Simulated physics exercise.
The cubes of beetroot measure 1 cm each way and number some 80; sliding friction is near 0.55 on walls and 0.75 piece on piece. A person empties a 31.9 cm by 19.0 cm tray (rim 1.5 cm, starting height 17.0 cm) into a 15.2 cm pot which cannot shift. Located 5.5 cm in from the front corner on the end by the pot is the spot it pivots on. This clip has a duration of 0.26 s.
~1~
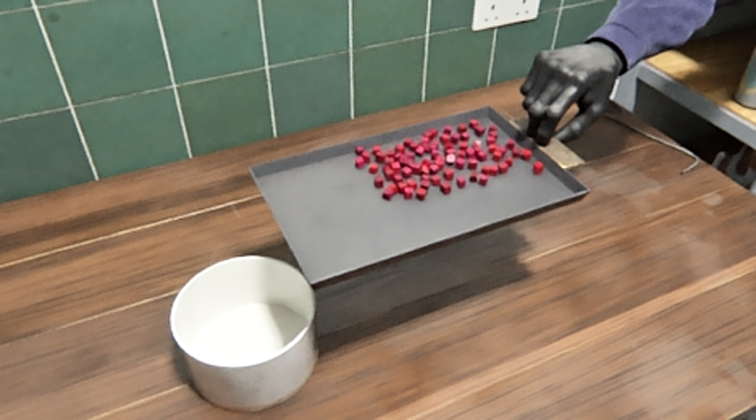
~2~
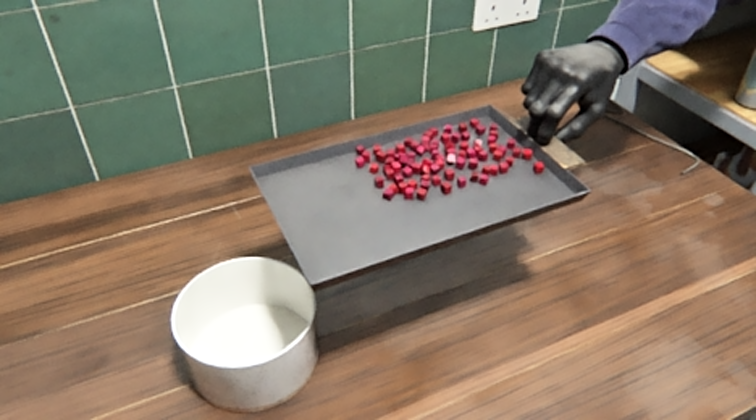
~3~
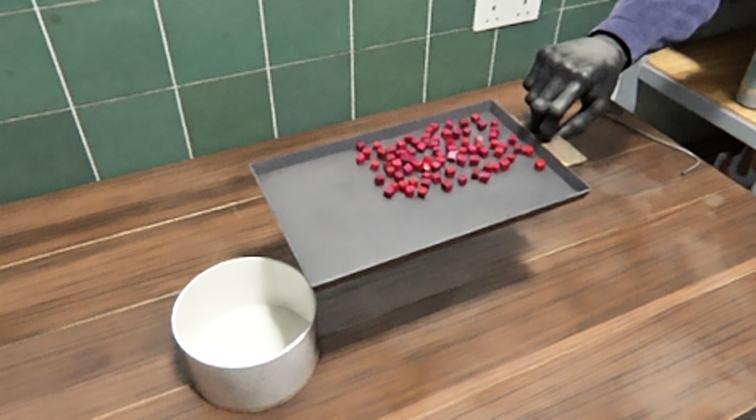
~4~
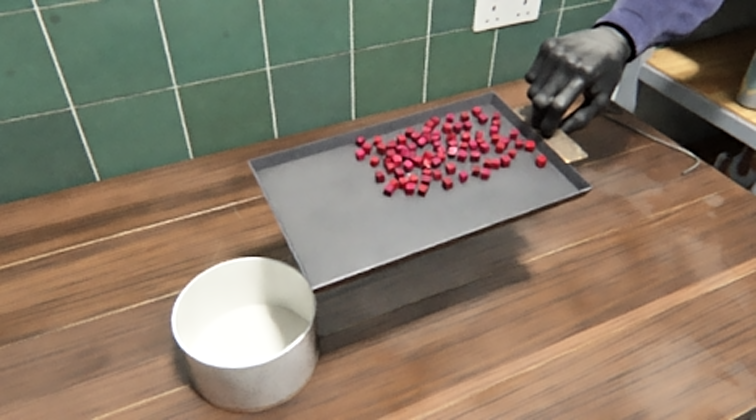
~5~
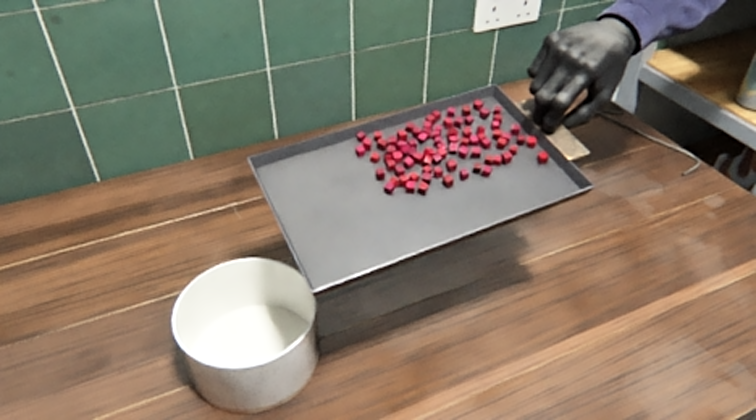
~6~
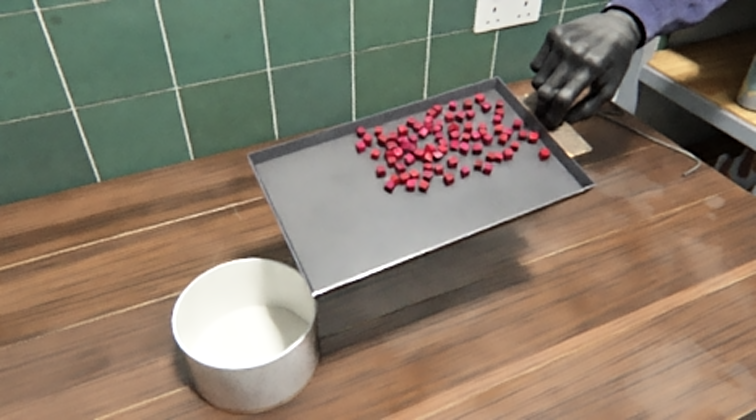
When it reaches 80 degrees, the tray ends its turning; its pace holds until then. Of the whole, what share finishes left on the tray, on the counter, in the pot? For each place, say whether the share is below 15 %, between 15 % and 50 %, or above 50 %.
Tray: Between 15 % and 50 %; counter: Above 50 %; pot: Below 15 %.
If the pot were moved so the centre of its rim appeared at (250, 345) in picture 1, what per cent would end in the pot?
I'd put it at around 5 per cent.
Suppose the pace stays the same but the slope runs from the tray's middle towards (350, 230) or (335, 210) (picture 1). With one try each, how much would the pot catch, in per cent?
Near 35 and 40 per cent, in that order.
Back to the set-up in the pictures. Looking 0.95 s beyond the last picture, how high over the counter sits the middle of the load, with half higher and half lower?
Roughly 14 centimetres, give or take.
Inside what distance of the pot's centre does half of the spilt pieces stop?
Some 22 cm, give or take.
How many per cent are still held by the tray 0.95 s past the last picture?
It's roughly 50 percent.
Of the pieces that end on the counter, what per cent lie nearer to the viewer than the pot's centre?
Some 100 per cent.
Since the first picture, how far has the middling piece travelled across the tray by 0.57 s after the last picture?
Displacement on the tray: About 7 cm.
Then, 0.57 s after the last picture, tilt 44 degrees; the tray holds 100 %, the pot 0 %.
Then, 0.95 s after the last picture, tilt 65 degrees; the tray holds 50 %, the pot 0 %.
Then, 1.42 s after the last picture, tilt 80 degrees; the tray holds 40 %, the pot 0 %.
In the end, tray 30 %, counter 70 %, pot 0 %.
